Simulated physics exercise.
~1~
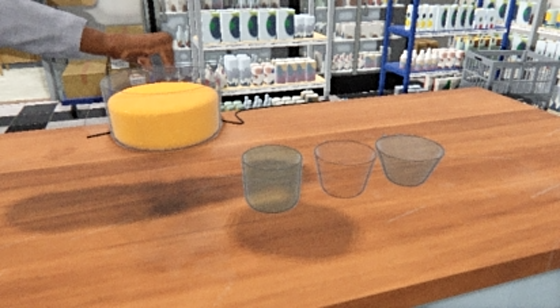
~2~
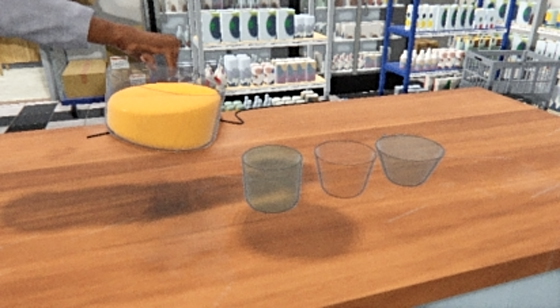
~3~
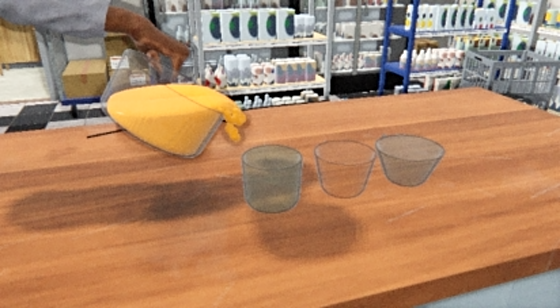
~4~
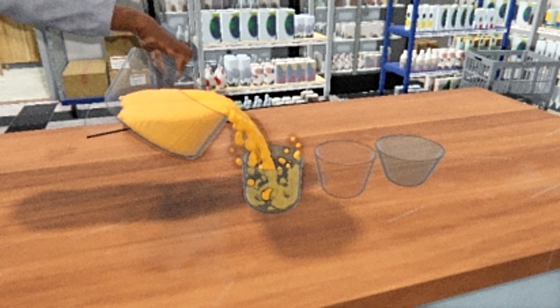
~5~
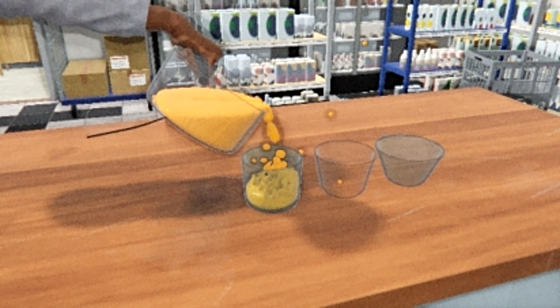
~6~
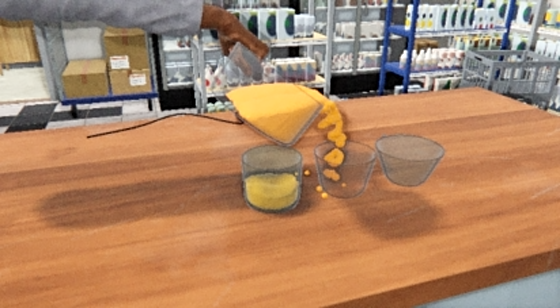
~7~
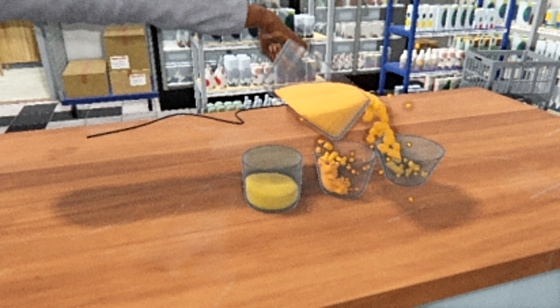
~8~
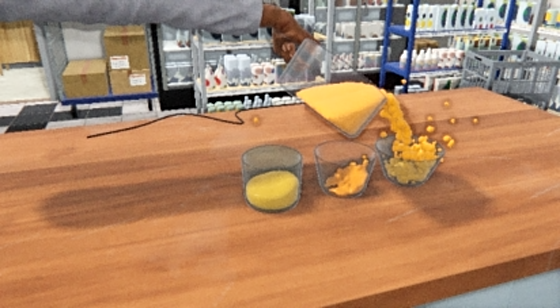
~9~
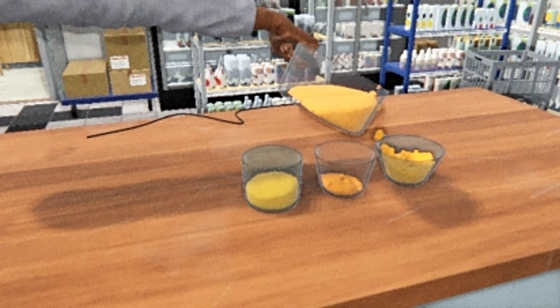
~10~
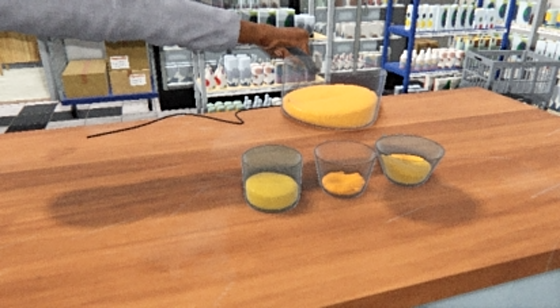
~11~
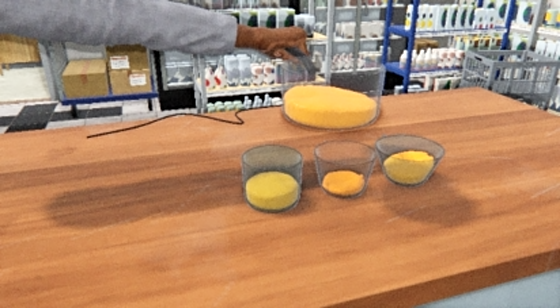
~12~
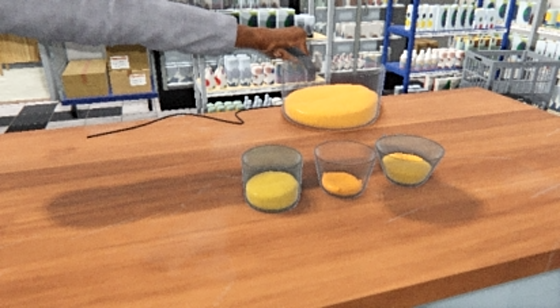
On a shop worktop, a hand tilts a container of orange juice rightwards over three cups, partly filling each, then levels it.
